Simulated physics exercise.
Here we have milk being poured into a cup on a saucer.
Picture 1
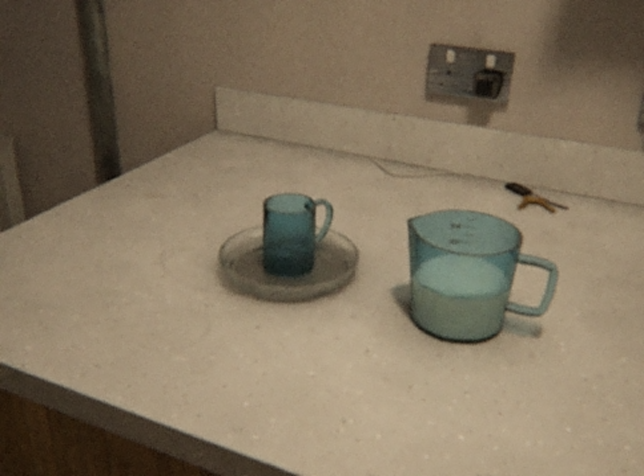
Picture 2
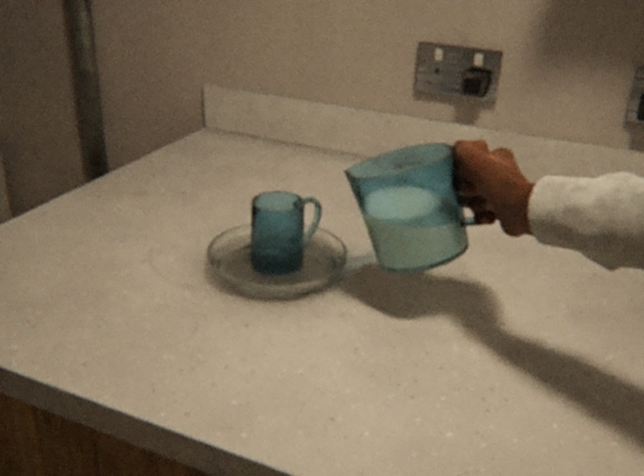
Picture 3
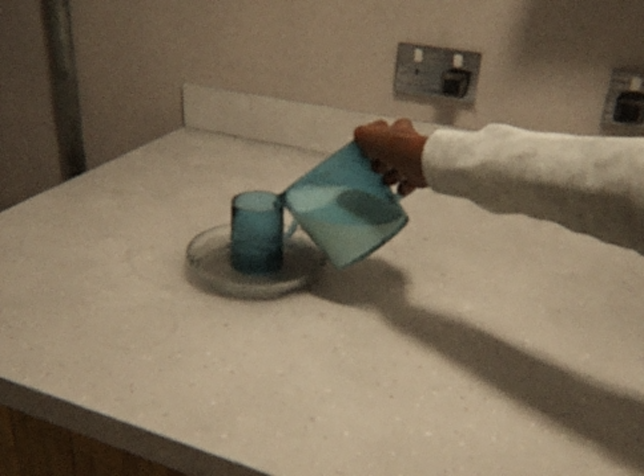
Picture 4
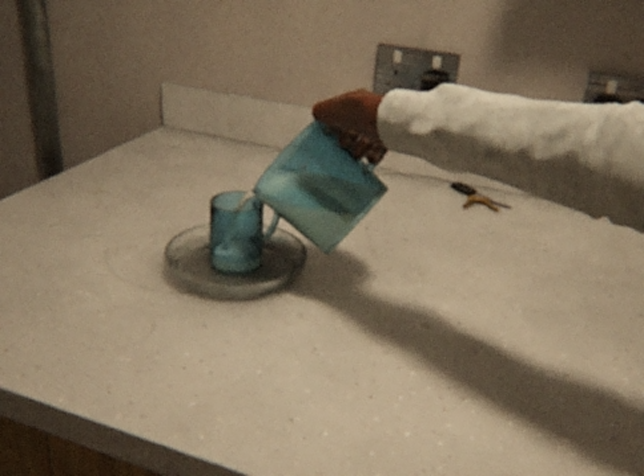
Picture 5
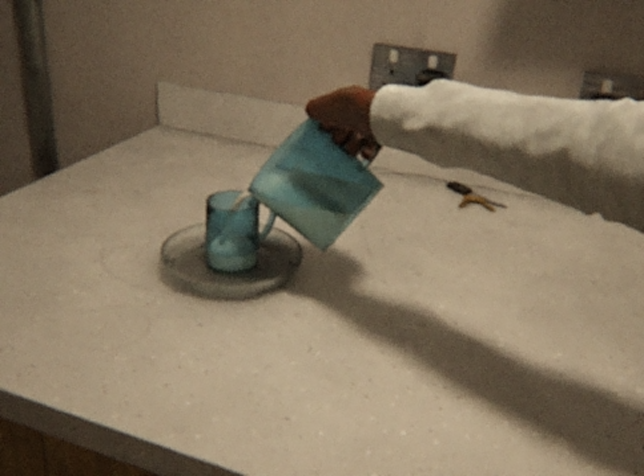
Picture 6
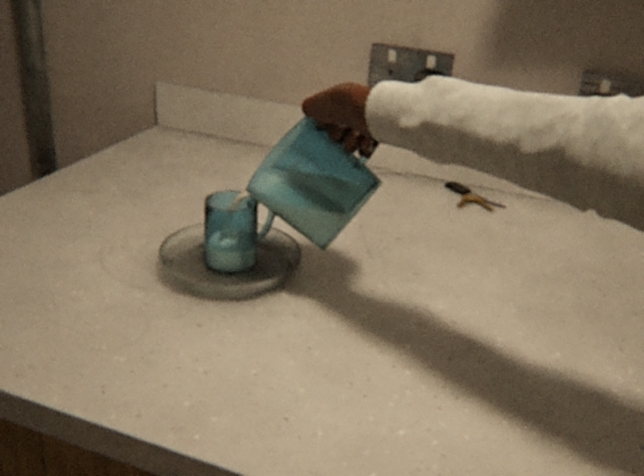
The footage shows a hand lifting a blue measuring jug of milk from a countertop, carrying it left to a small blue cup on a glass saucer, and tilting it so that milk streams in and the level rises.
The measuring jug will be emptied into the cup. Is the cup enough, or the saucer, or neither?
In the end it runs over into the saucer only.
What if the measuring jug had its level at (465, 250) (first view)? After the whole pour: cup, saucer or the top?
Then: Past the saucer.
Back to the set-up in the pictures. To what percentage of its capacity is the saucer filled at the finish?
Near 60 in a hundred.
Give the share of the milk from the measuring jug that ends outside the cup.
Some 45 per cent.
Soon after, the cup is full to the brim; the saucer is dry.
Later, the cup is full to the brim; the saucer is wet, with room to spare.
In the end, the cup is full to the brim; the saucer is wet, with room to spare.
